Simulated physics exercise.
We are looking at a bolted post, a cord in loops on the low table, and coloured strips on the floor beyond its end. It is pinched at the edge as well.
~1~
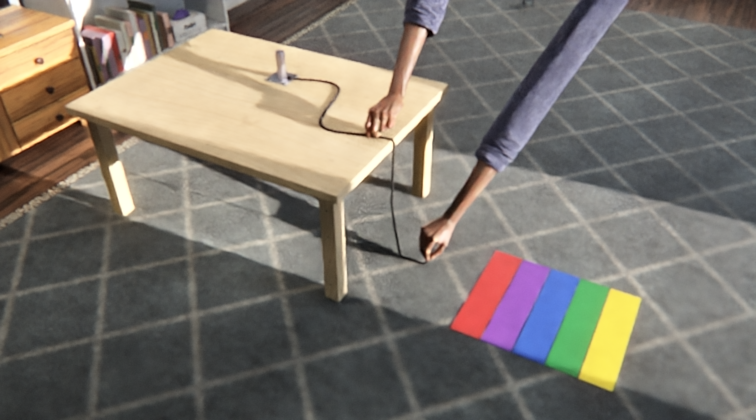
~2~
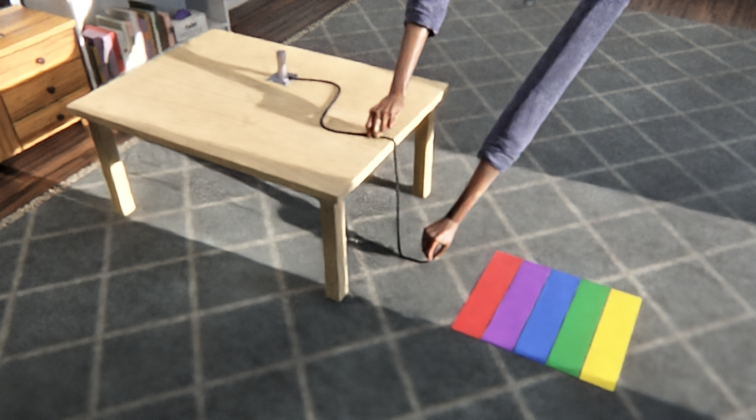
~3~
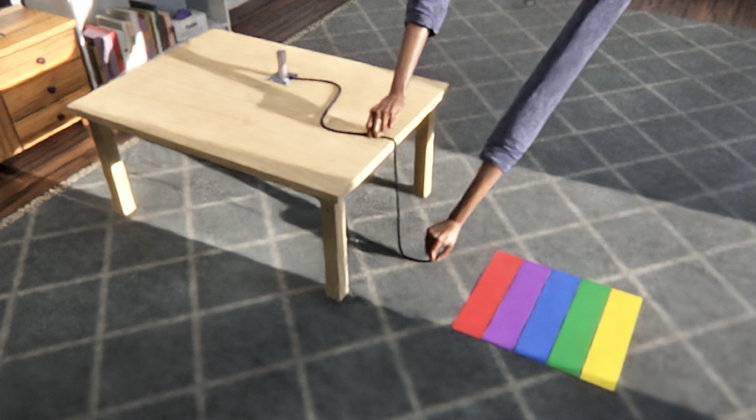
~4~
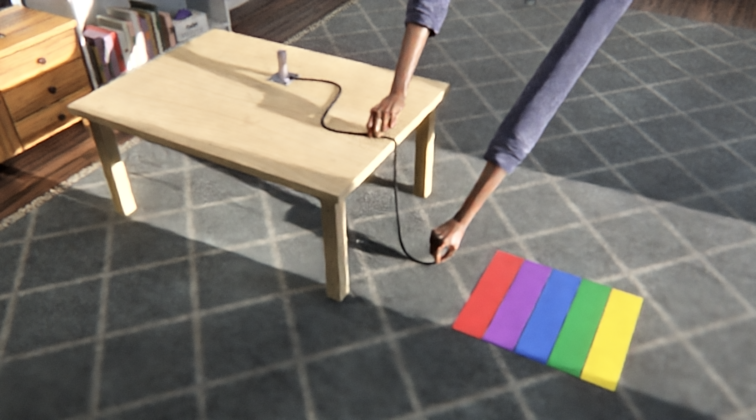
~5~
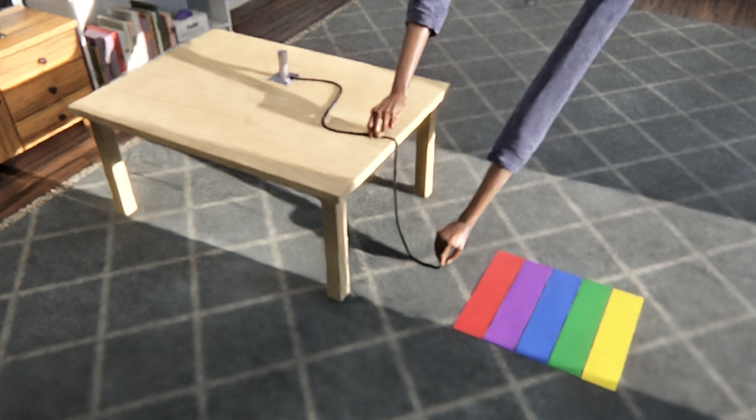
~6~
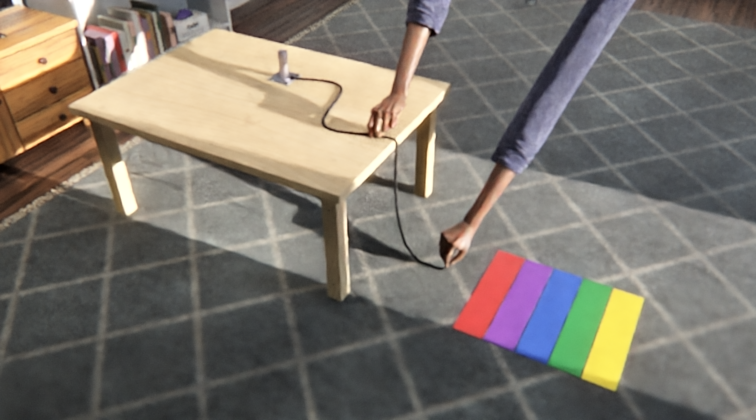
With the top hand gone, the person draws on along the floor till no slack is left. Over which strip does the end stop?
It gets as far as the green strip.
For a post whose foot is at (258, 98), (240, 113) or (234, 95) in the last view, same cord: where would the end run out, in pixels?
The places are (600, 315), (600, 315) and (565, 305).
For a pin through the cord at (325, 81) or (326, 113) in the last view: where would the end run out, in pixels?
The places are (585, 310) and (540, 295).
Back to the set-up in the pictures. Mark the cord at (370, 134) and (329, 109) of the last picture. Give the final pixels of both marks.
About (429, 156), and the other about (367, 112).
Soon after, end near (543, 296); over blue.
After that, end near (573, 307); over green.
At the stop, end near (591, 313); over green. The green one.
